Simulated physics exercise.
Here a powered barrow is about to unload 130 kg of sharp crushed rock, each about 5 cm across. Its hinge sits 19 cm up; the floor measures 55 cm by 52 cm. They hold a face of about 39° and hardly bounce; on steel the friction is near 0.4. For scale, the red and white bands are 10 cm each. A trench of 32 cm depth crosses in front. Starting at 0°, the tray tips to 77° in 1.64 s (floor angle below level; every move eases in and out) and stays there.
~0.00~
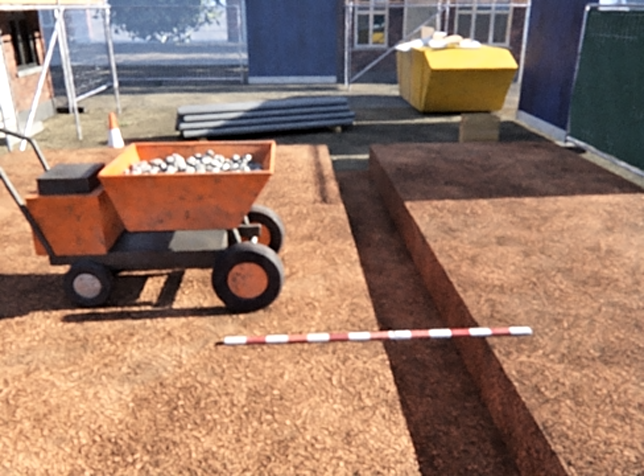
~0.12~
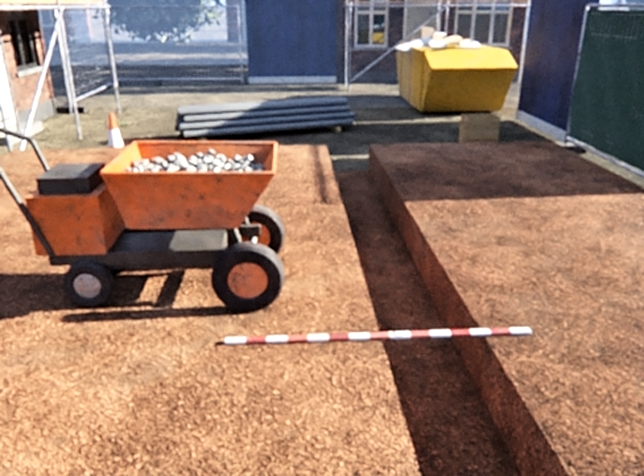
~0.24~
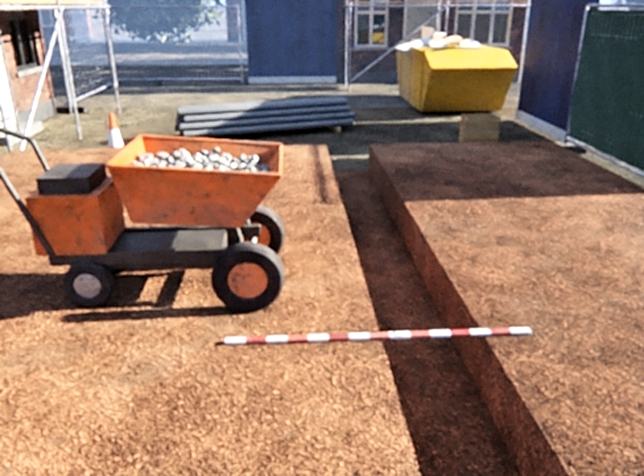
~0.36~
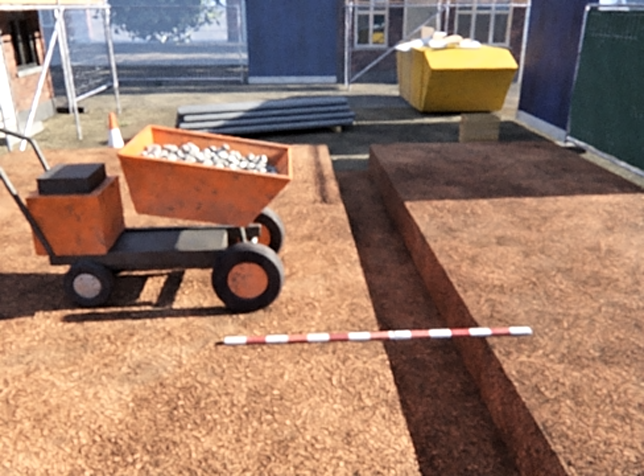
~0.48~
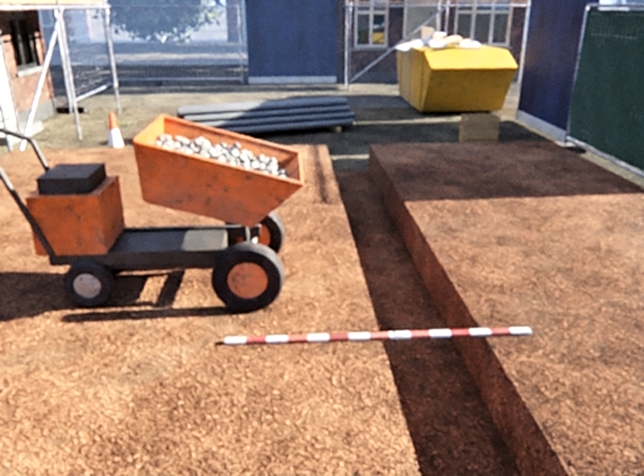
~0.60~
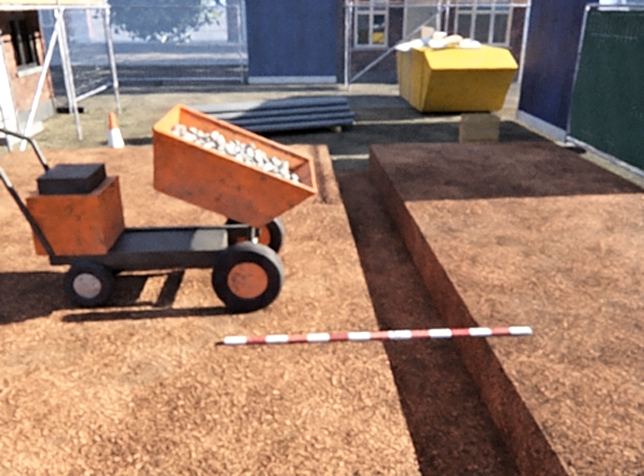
The orange tray of a small wheeled barrow, loaded with pale broken stones, tilts gradually forward to the right, its rear end rising above the chassis, while the wheels stay still on brown ground beside a trench and a red-and-white pole.
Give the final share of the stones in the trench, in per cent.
Roughly 91 per cent ends in the trench.
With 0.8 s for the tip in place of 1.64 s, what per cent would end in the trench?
It would be near 95 per cent.
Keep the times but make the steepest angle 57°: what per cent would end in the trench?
Then about 10 per cent.
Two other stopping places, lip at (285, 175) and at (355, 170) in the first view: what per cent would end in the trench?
About 95 and 65 per cent.
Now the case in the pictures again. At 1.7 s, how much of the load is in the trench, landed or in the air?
About 30 per cent by then.
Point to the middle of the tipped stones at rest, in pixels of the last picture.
Their middle is at about (396, 316).
After 1.2 s the floor is at 65°; 100 % in the tray; the foremost stones are at (357, 235).
After 1.7 s the floor is at 77°; 67 % in the tray, 1 % short of the trench, 32 % in the trench; the foremost stones are at (442, 327).
After 2.1 s the floor is at 77°; 42 % in the tray, 1 % short of the trench, 57 % in the trench; the foremost stones are at (450, 334).
After 4.0 s the floor is at 77°; 7 % in the tray, 2 % short of the trench, 91 % in the trench; the foremost stones are at (447, 327).
